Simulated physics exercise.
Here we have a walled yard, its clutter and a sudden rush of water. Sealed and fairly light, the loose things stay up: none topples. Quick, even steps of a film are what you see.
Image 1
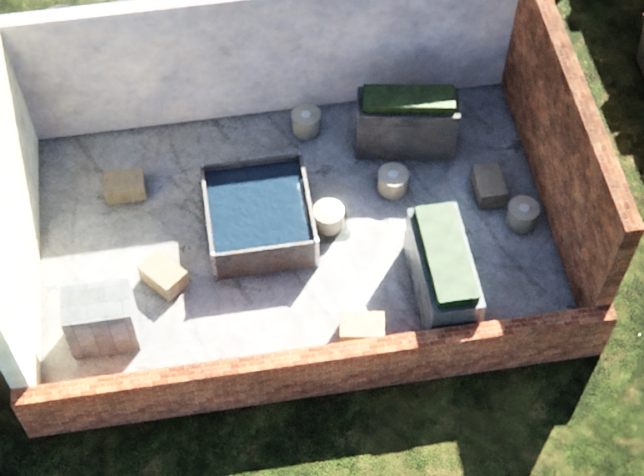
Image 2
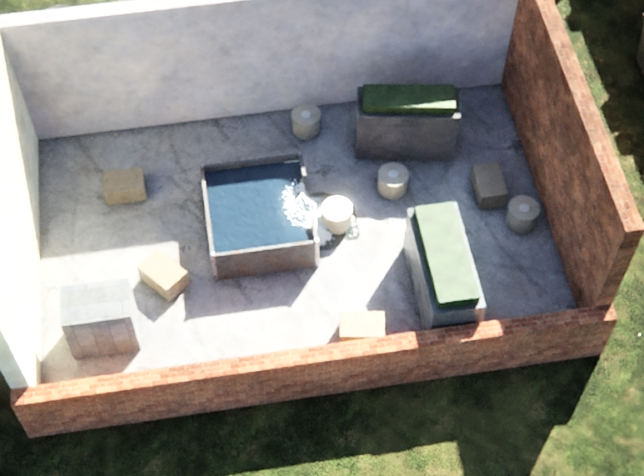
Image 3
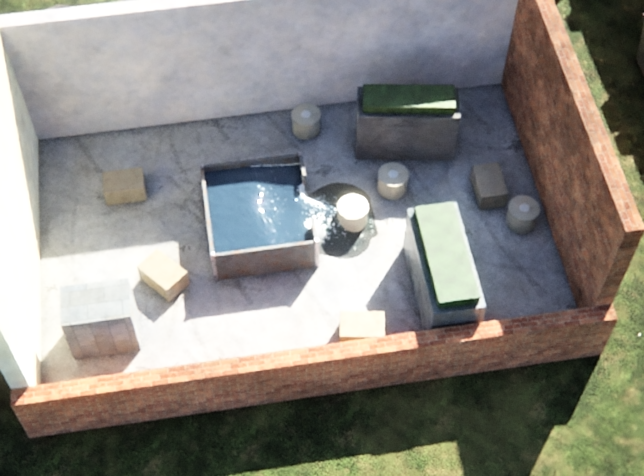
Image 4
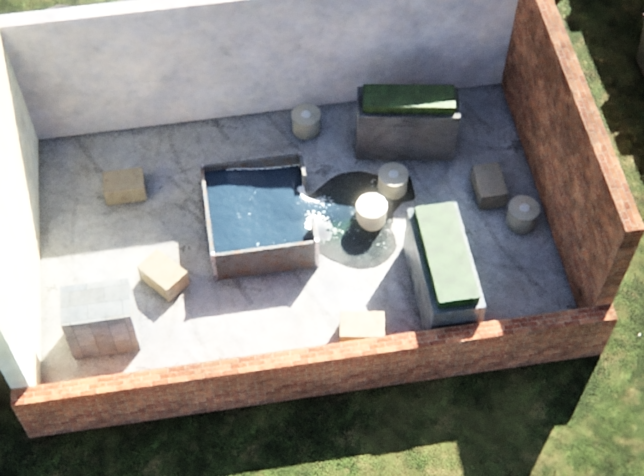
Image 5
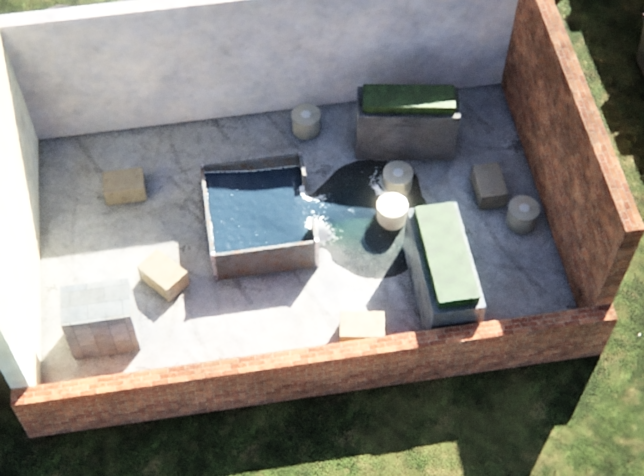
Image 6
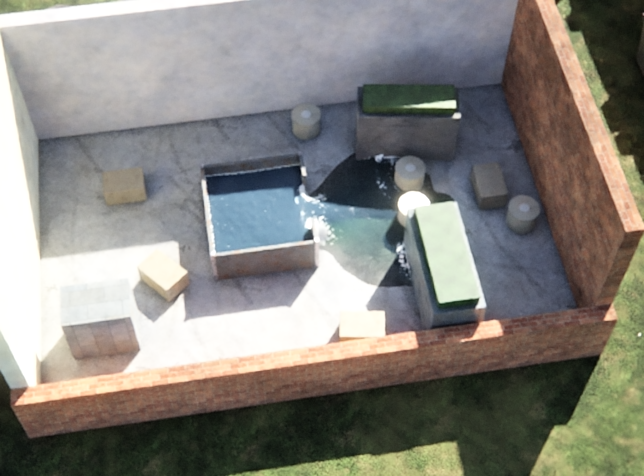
Water bursts from a square pool and pushes a pale tub right against another tub.
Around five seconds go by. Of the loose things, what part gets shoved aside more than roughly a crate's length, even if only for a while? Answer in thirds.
One to two thirds.
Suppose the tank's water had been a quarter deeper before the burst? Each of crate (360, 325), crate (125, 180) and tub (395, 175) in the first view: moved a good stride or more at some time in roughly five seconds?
Going through them, I'd say got there, then never got there, then got there.
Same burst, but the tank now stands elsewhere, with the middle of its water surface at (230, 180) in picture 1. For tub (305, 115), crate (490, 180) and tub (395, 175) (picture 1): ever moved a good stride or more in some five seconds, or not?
Well, the first one didn't get far, the second got driven a long way, and the third got driven a long way.
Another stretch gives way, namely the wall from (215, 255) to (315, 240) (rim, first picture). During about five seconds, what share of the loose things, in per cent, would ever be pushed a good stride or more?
My estimate is some 50 per cent of them.
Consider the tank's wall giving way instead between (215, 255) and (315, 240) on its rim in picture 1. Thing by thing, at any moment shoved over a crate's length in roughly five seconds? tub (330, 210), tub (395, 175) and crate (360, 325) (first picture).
Lab note - in sequence: Made it that far; never that far; made it that far.
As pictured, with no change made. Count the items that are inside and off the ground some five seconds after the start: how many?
That would be 4.
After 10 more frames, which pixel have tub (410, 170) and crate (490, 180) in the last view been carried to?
About (498, 124), then about (520, 145).
A moment on, 2 of 8 are well off their spots; 0 afloat.
Next, 3 of 8 are well off their spots; 3 afloat.
Later, 4 of 8 are well off their spots; 1 afloat.
In the end, 5 of 8 are well off their spots, and 5 have been at some point; 4 afloat.
